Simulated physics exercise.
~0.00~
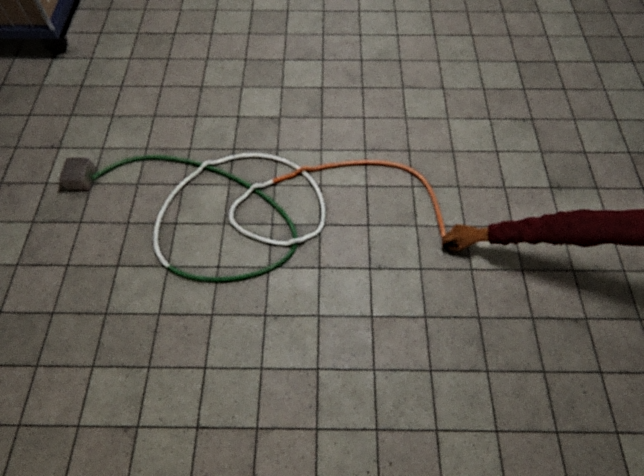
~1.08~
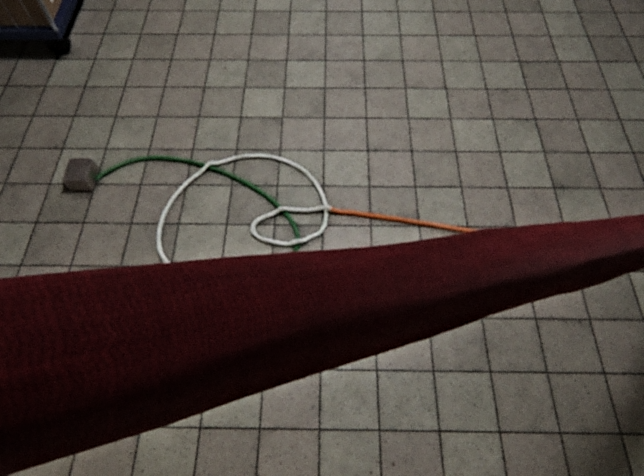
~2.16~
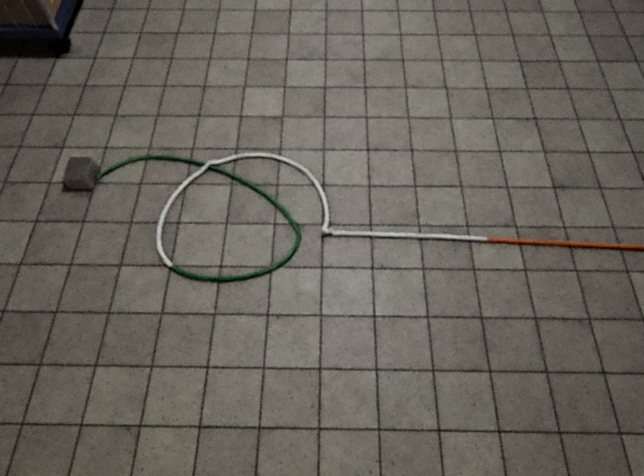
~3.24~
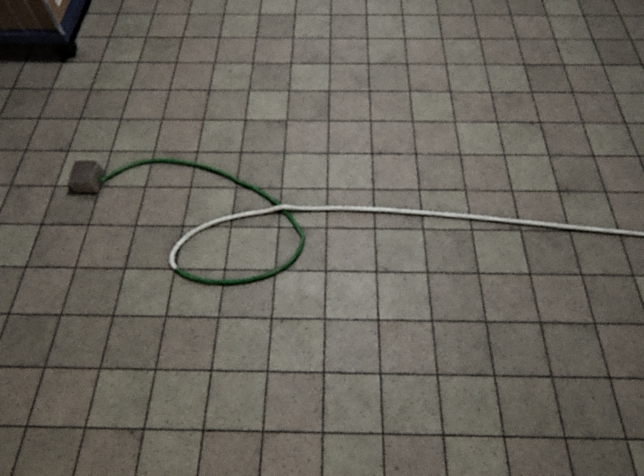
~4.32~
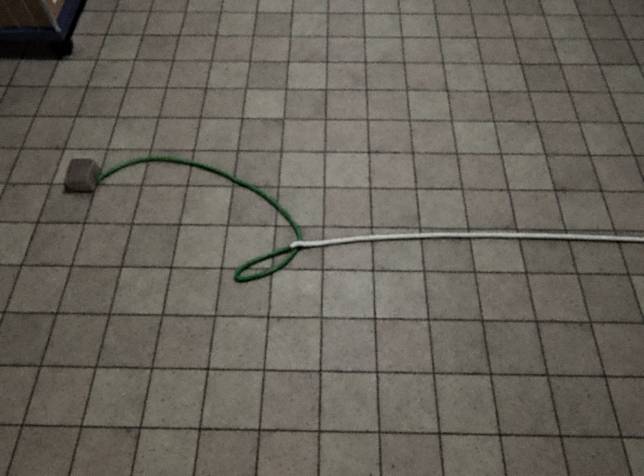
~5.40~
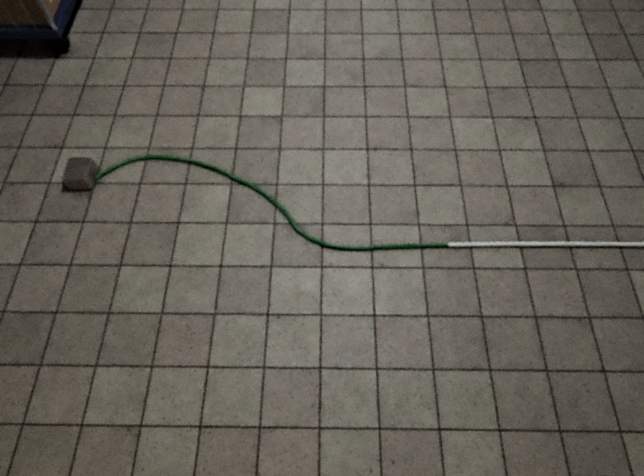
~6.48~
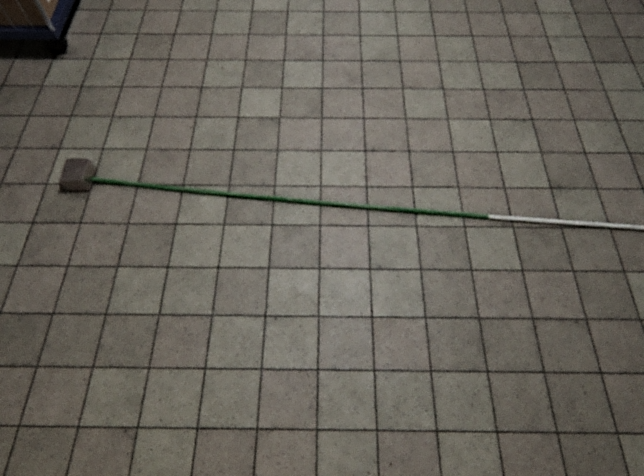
At first, a rope of green, white and orange sections lies in overlapping loops on a tiled hallway floor, its green end fixed to a small grey block at the left, while a hand in a dark red sleeve holds the orange end. The sleeved arm sweeps across the view as the rope is drawn right and the smaller white loop tightens. That loop opens out, then the larger one shrinks to a small green loop. This last loop slips free, leaving a gentle curve. Finally, the rope stretches straight from the block past the right edge, with no knot visible.
